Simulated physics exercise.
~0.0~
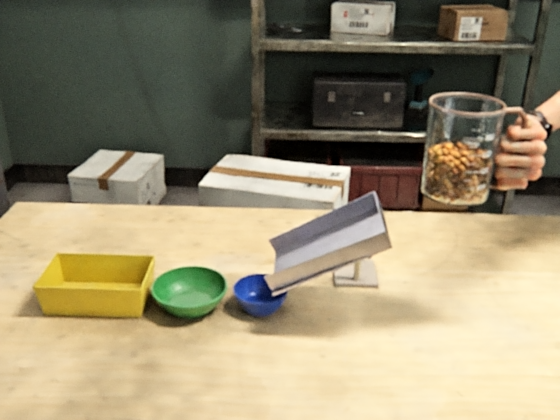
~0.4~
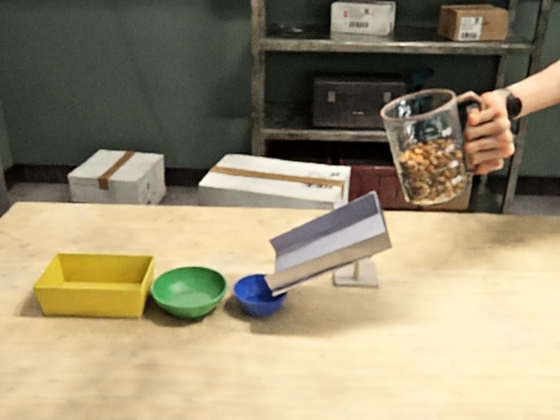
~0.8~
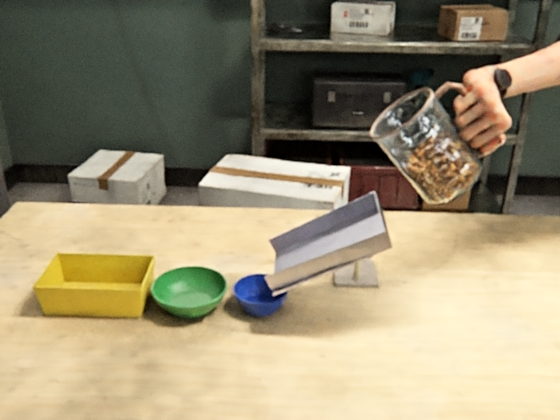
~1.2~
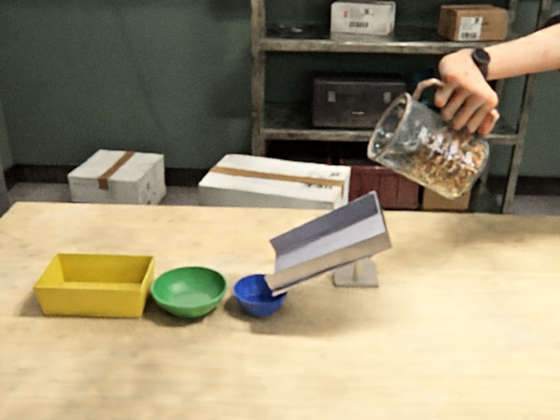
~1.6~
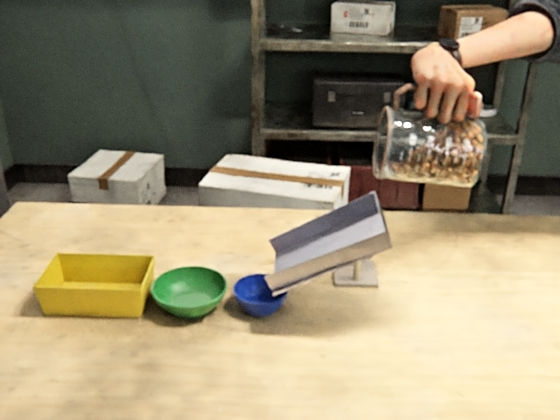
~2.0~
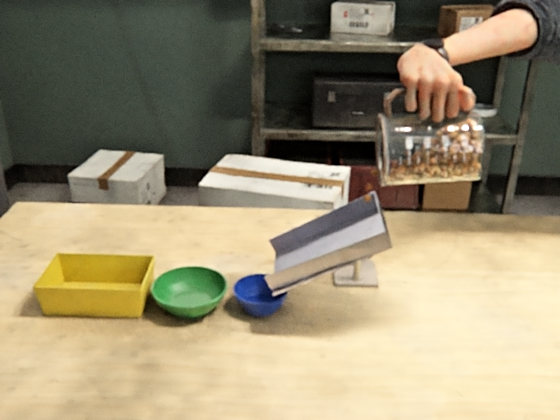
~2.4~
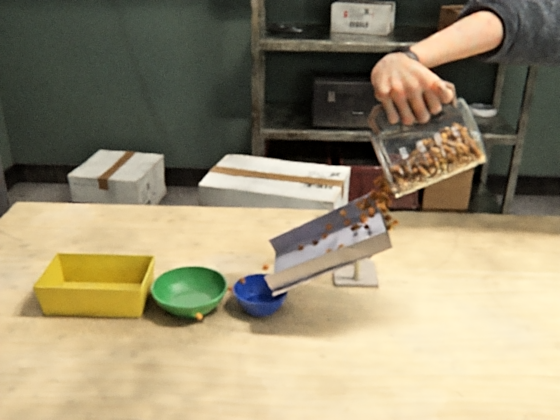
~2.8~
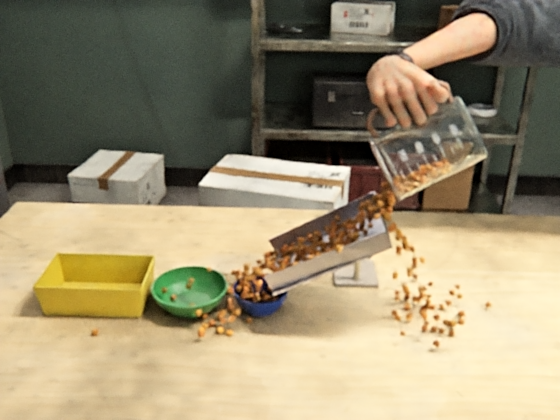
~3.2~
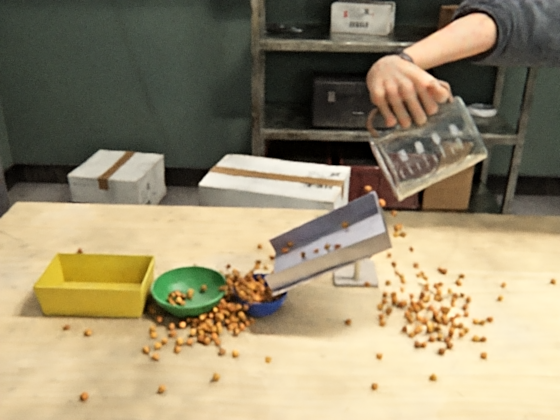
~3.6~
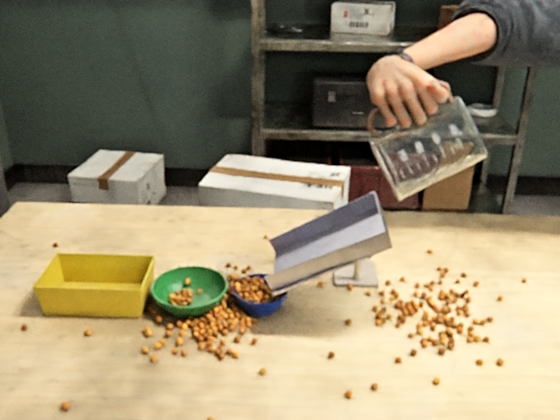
A hand tipped a clear jug of roasted chickpeas over a sloping chute, and they poured down toward the blue bowl. Many spilled across the table on both sides, some landed in the blue and green bowls, and the jug ended up empty.
